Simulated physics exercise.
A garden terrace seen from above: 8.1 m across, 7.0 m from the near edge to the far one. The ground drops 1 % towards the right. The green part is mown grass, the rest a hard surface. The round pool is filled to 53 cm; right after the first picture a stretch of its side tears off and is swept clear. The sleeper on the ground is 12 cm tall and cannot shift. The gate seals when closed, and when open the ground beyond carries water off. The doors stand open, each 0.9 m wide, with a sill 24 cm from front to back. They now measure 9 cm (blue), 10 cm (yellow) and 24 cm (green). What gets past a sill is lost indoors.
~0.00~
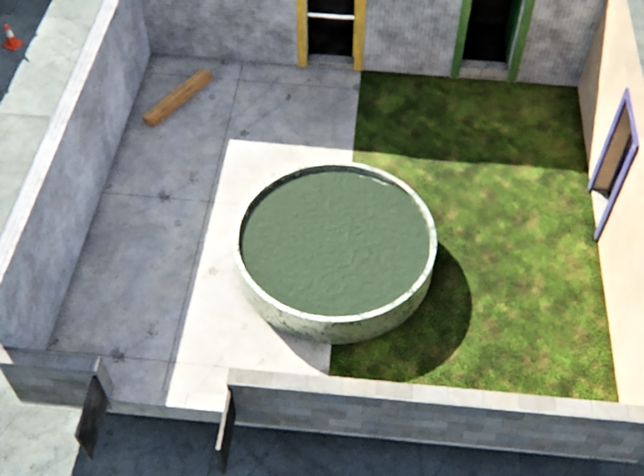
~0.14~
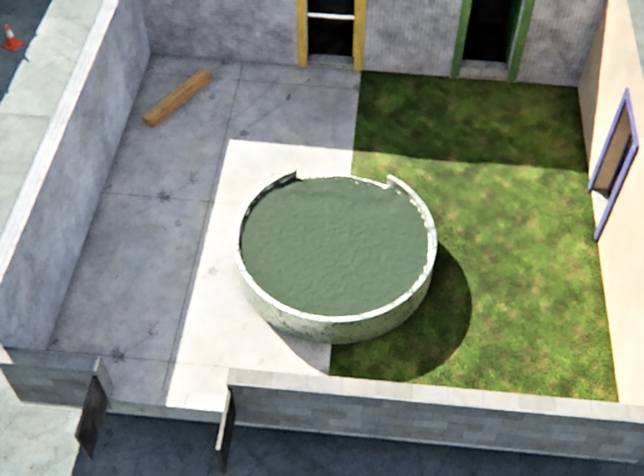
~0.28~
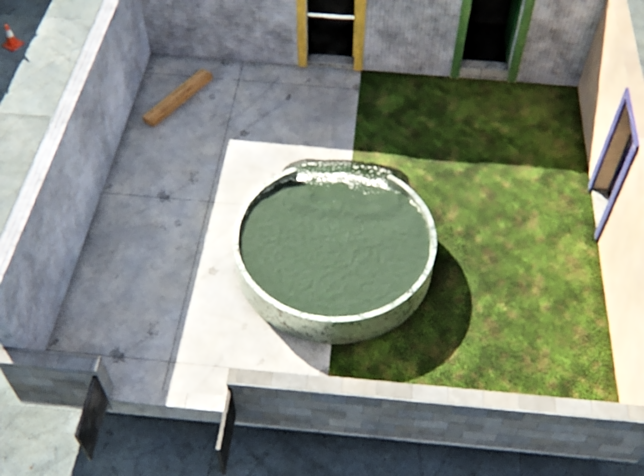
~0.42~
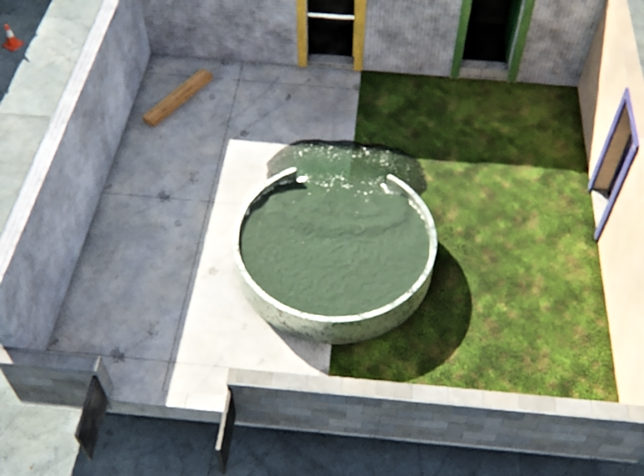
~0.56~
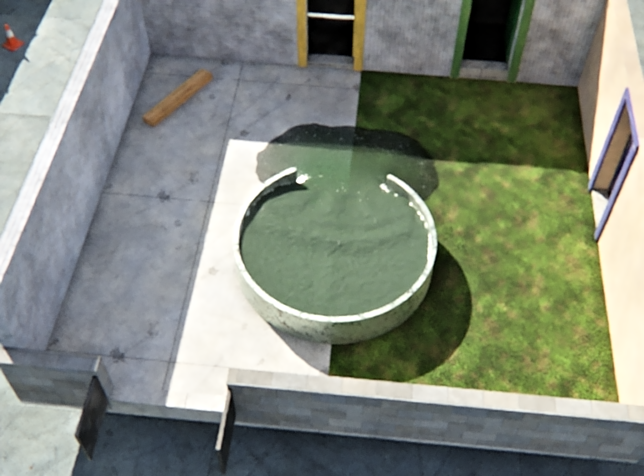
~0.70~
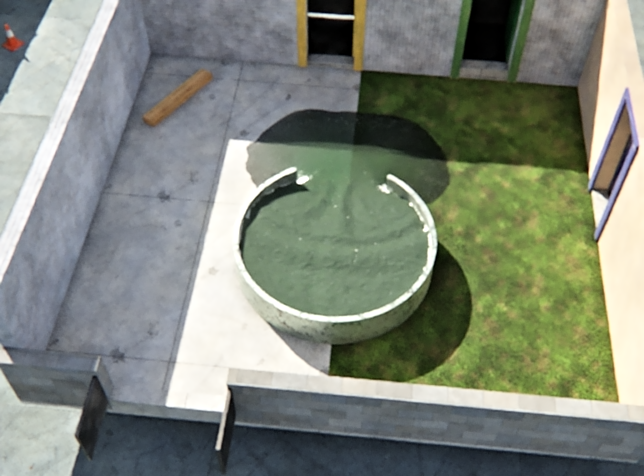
Walled garden terrace with a round pool, a stretch of its far rim breaking open and water spreading across paving and grass.
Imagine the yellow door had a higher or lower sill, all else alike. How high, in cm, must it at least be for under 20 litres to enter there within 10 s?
Close to 23 cm is just enough.
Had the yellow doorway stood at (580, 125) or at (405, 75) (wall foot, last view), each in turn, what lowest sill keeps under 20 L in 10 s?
Roughly 13.0 and 16 cm.
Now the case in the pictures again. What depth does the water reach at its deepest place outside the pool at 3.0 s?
Up to some 25 cm.
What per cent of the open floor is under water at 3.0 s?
Near 35 per cent is wet.
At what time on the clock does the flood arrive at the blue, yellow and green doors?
Blue 5.0 s, yellow 1.2 s, green 2.4 s.
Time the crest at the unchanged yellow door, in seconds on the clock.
Around 2.6 s.
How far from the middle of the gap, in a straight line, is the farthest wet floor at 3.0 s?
Roughly 4.8 m.
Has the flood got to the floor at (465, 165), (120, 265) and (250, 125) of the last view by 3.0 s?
In that order: Flooded, still dry, wet.
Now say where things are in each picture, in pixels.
Still water, 53 cm deep, in the round pool at (335, 238); the yellow door at (331, 24) is dry, in the first picture.
The front is at a hidden place, 0.3 m from the gap on the far side; 0.3 m2 of floor is wet, 53 cm left at the back, in the second picture.
The front is at (392, 172), 0.7 m from the gap on the far side; 1.1 m2 of floor is wet, 53 cm left at the back, in the third picture.
Water pours out on the far side and has run 1.1 m, to (404, 155); about 7 cm deep outside, 53 cm at the back, in the fourth picture.
The front is at (401, 137), 1.5 m from the gap on the far side; 3.7 m2 of floor is wet, 53 cm left at the back, in the fifth picture.
The front is at (395, 120), 1.9 m from the gap on the far side; 5.2 m2 of floor is wet, 53 cm left at the back; the yellow door at (331, 24), 3.1 m from the gap, is still 1.3 m from the nearest water, in the sixth picture.
After 1.4 s water covers 20 % of the floor, deepest (27 cm) near (345, 181); 15 cm at the yellow door, 0 litres in over its 10 cm sill.
After 3.0 s water covers 35 % of the floor; 26 cm at the yellow door, 126 litres in over its 10 cm sill.
After 10.0 s water covers 90 % of the floor, deepest (11 cm) near (574, 125); 9 cm at the yellow door, 288 litres in over its 10 cm sill.
At the yellow door as built, the water arrived by 1.3 s and peaked near 27 cm at 2.6 s.
With a sill of 21 cm, 33 litres would have come in within the 10 s; with 28.5 cm, 0 litres. So under 20 litres takes about 23 cm.
